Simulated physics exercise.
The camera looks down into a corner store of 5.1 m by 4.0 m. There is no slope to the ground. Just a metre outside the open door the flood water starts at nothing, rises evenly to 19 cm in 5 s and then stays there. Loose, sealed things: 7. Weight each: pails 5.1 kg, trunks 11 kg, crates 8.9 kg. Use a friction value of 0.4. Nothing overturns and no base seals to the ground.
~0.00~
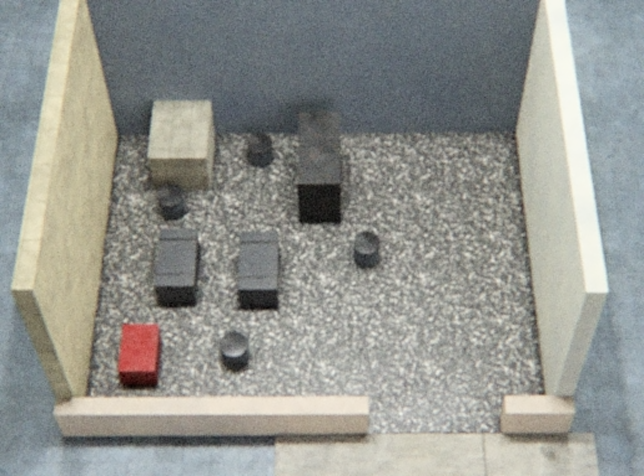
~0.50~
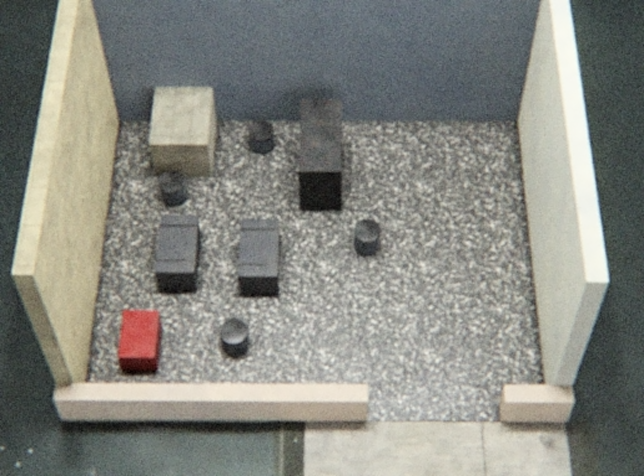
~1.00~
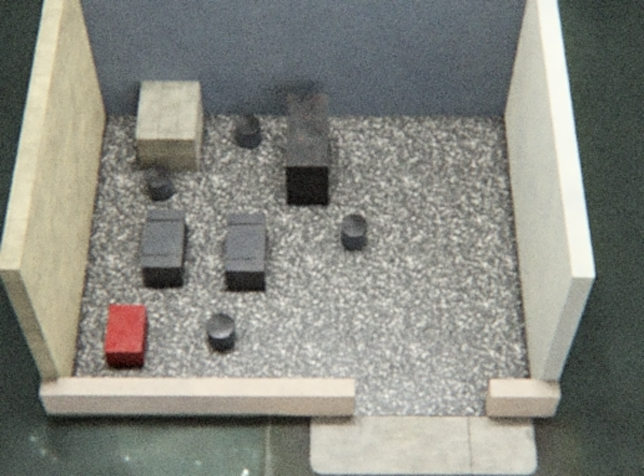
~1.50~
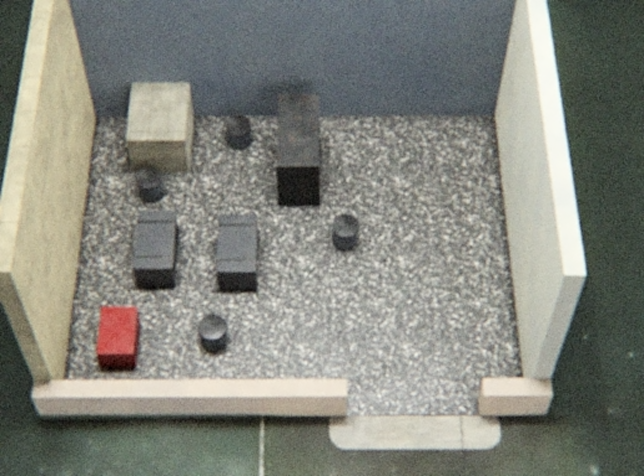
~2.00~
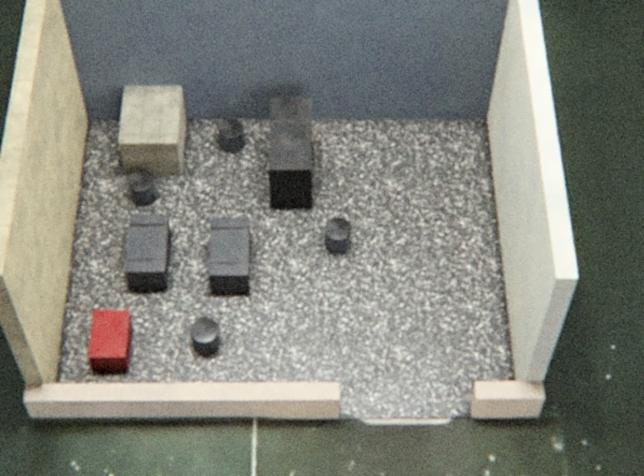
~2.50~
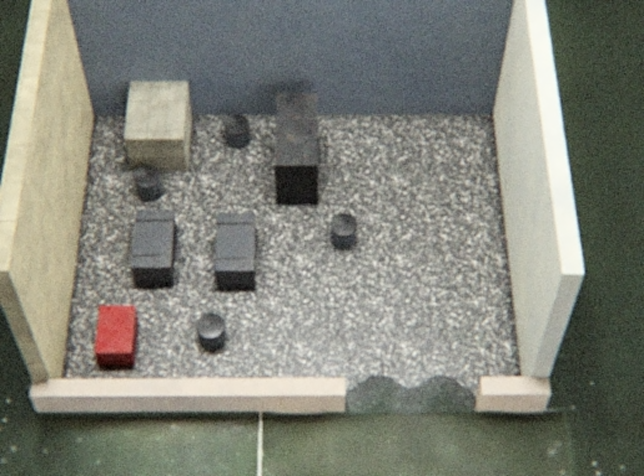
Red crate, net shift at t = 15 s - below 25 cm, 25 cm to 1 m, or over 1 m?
25 cm to 1 m.
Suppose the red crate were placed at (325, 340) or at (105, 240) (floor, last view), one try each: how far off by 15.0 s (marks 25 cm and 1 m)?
First try: It inches along; second try: It covers a big distance.
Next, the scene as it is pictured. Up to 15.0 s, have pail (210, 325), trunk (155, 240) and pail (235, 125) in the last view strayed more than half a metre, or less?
The first is lower, the second higher and the third lower.
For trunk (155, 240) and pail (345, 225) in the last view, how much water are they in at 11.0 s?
Depths: Near 3 cm, then near 13 cm.
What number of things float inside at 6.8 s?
By my count, 0.
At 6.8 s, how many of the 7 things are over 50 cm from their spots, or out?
By that time the total stands at 1.
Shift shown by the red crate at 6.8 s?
Roughly 0 centimetres by that point.
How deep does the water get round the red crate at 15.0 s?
About 10 cm.
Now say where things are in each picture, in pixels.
The first picture shows the red crate at (138, 347) rests on the ground; 0.0 m2 under water; 0 of 7 have shifted.
The second picture shows the red crate at (138, 333) rests on the ground; 0.0 m2 under water; 0 of 7 have shifted.
The third picture shows the red crate at (125, 328), on the bottom; water covers 0.0 m2; 0 of 7 have shifted.
The fourth picture shows the red crate at (117, 330), on the bottom; water covers 0.0 m2; 0 of 7 have shifted.
The fifth picture shows the red crate at (109, 333), on the bottom; water covers 0.0 m2; 0 of 7 have shifted.
The sixth picture shows the red crate at (115, 329), on the bottom; 0.2 m2 under water; 0 of 7 have shifted.
After 3.5 s the red crate is near (115, 329), 0.0 m from its start, aground; 0 afloat.
After 6.8 s the red crate is near (115, 329), 0.0 m from its start, aground; 0 afloat.
After 11.0 s the red crate is near (115, 329), 0.0 m from its start, aground; 1 afloat.
After 15.0 s the red crate is near (131, 355), 0.4 m from its start, afloat; 6 afloat.
